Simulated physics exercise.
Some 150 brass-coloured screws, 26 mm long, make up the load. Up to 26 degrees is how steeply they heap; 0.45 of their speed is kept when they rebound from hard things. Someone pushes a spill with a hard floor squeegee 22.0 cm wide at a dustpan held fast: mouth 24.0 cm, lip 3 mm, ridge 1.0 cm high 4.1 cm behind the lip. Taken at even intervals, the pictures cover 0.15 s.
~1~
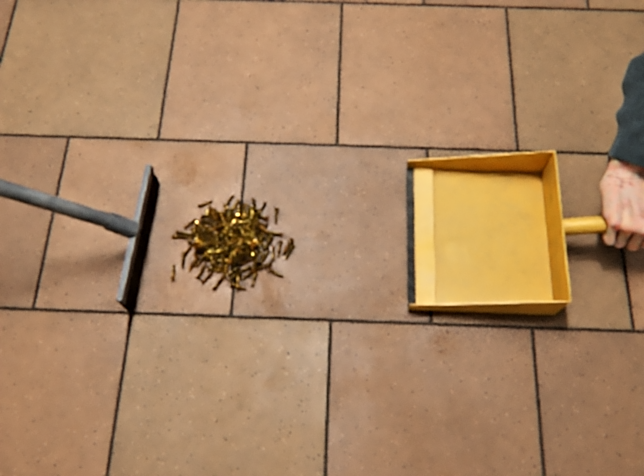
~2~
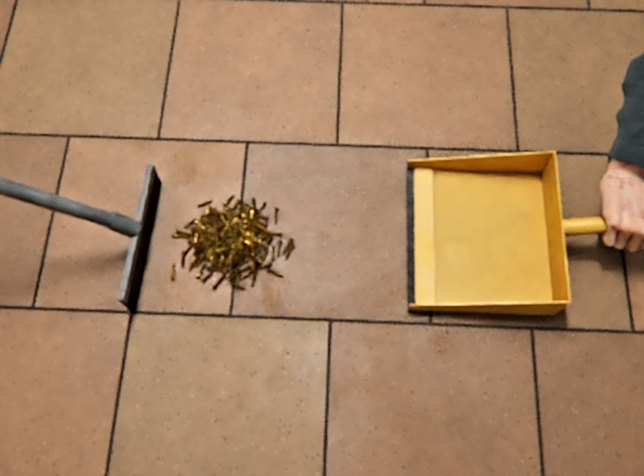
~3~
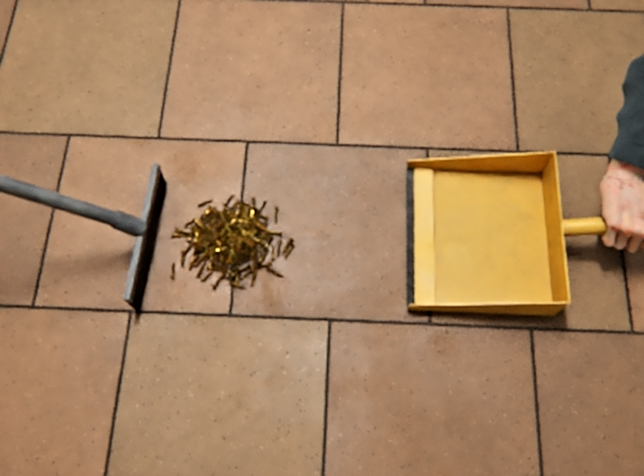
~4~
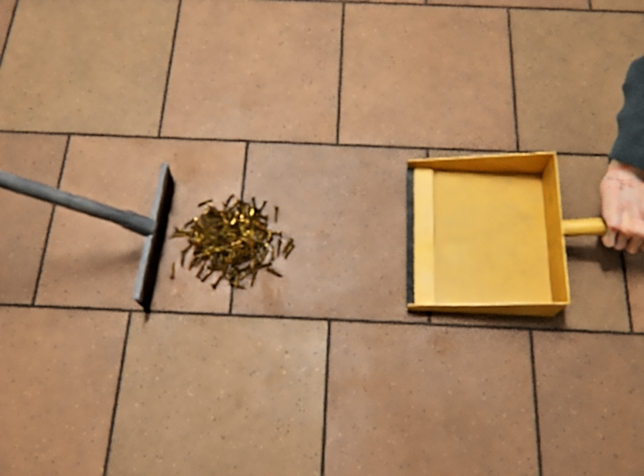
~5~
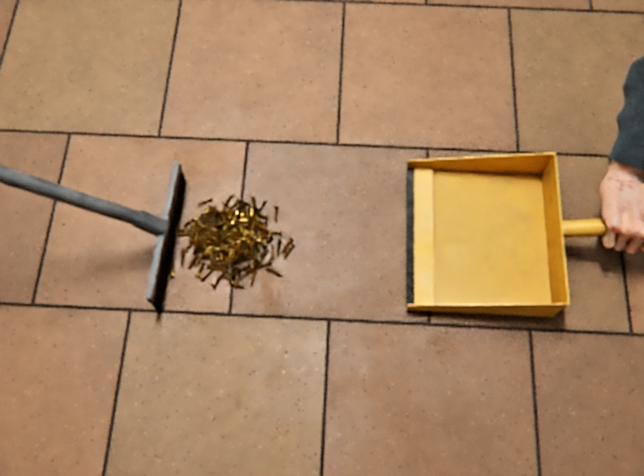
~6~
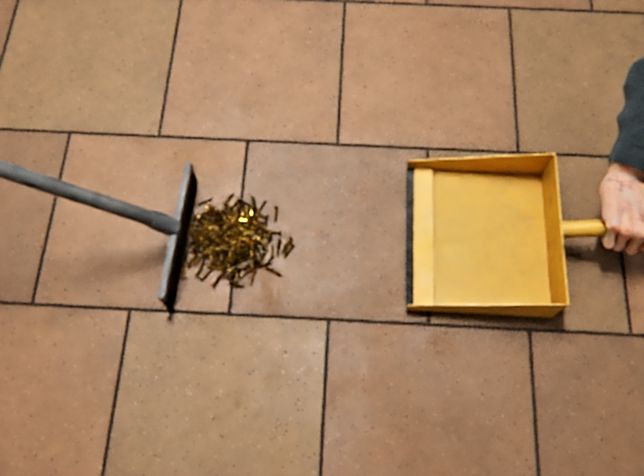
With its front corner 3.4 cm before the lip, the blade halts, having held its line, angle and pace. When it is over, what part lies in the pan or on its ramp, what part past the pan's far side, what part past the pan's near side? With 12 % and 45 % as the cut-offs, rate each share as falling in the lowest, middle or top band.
Bands: Pan in the middle band; far side in the lowest band; near side in the lowest band.
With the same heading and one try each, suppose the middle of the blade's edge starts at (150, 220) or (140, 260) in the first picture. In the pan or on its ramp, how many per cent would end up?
Roughly 20 % and 30 %.
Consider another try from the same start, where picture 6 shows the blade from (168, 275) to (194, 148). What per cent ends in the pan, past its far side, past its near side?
The pan gets 5, the far side 20 and the near side 0.
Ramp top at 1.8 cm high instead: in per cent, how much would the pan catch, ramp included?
Something like 25 per cent, ramp included.
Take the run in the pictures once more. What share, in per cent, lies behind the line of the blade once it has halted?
Around 5 in a hundred.
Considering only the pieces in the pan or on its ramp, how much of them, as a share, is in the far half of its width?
Roughly 30 in a hundred.
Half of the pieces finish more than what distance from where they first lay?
Median: Approx. 28 cm.
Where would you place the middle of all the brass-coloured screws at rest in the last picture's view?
My guess is close to (400, 247).
Then, 0.25 s after the last picture, middle of the blade 19 cm from the lip; 0 % over the lip, far side 0 %, near side 0 %.
Then, 0.41 s after the last picture, middle of the blade 10 cm from the lip; 0 % over the lip, far side 0 %, near side 5 %.
Then, 0.70 s after the last picture, middle of the blade 4 cm from the lip; 30 % over the lip, far side 0 %, near side 5 %.
In the end, pan 30 %, far side 0 %, near side 5 %, in front of the lip or behind the blade 65 %.
